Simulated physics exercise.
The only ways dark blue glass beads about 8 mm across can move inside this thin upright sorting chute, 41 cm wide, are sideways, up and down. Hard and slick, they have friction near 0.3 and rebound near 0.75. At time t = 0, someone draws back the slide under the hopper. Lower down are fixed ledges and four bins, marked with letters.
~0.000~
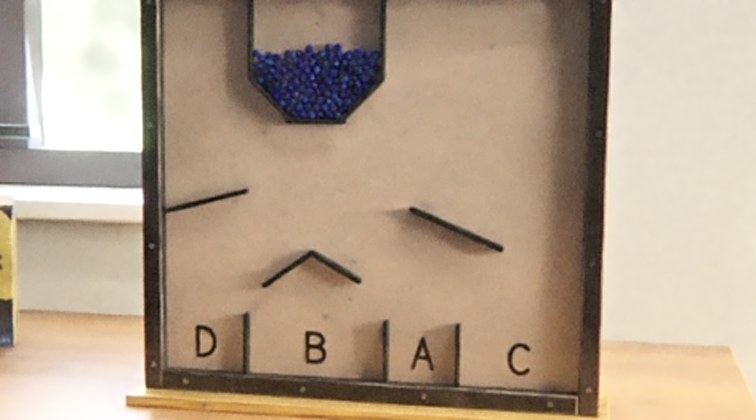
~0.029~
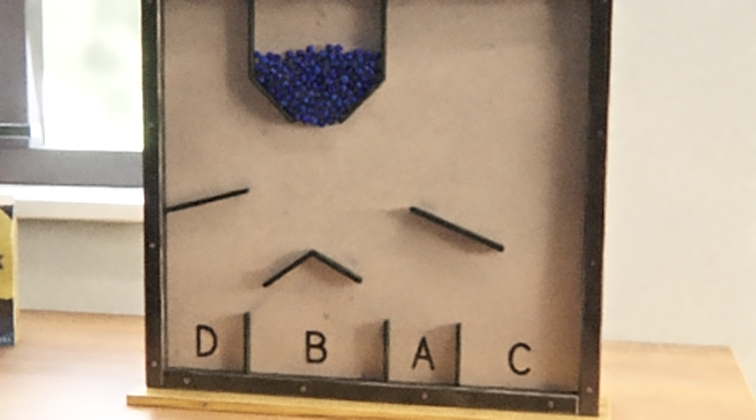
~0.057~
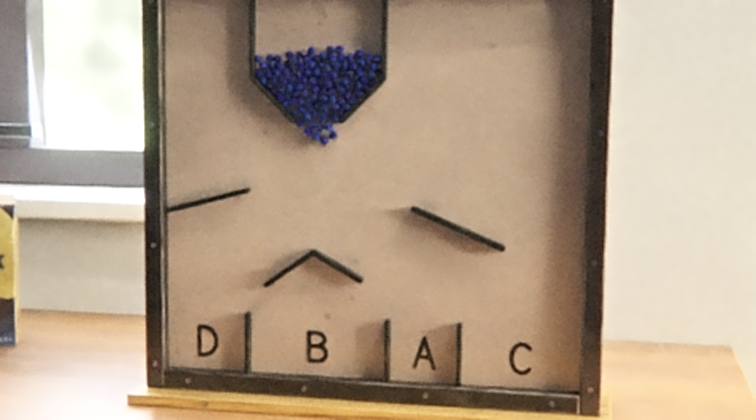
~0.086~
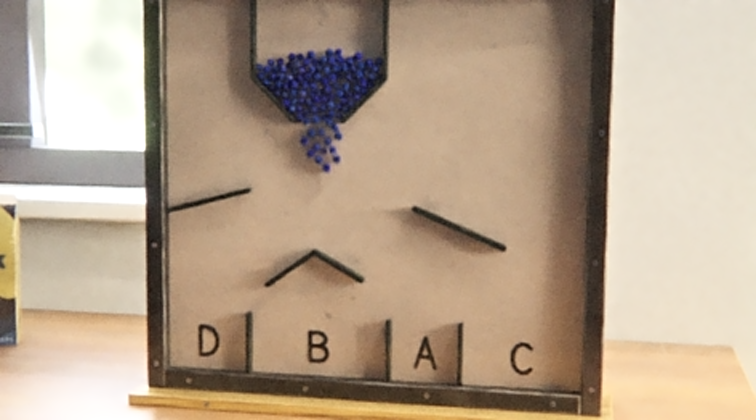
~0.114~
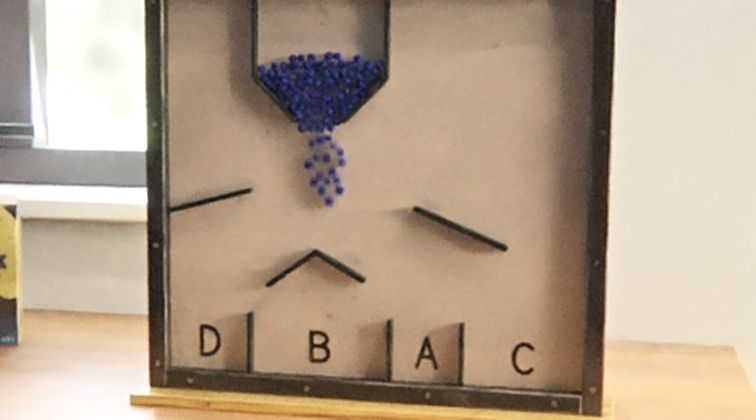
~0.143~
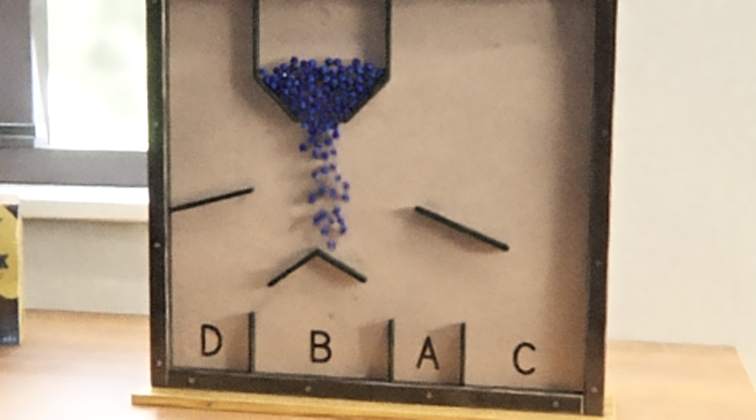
Dark blue beads fill a hopper at the top of an upright, black-framed tan board, seen from the front on a wooden table beside a bright window. Below sit a sloping ledge on each side, a peaked black roof between them, and bins marked D, B, A and C. The hopper's bottom opens and beads drop in a lengthening, scattered stream down to just above the roof's peak.
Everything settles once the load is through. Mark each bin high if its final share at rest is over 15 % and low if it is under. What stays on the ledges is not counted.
A: High; B: Low; C: Low; D: High.
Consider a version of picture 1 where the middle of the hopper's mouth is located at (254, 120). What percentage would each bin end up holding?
Bin A: 5; bin B: 5; bin C: 5; bin D: 65.
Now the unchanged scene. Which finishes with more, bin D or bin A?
It is bin A.
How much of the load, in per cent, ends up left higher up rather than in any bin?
0 %.
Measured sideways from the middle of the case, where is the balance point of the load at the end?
On average the load ends up close to 2 cm to the left of the middle.
After 0.24 s 55 % have left the hopper; down in the bins, A 5 %.
After 0.34 s 75 % have left the hopper; down in the bins, A 15 %, D 5 %.
After 0.55 s 100 % have left the hopper; down in the bins, A 40 %, D 30 %.
All still by 1.9 s, A 50 %, B 5 %, C 10 %, D 40 %.
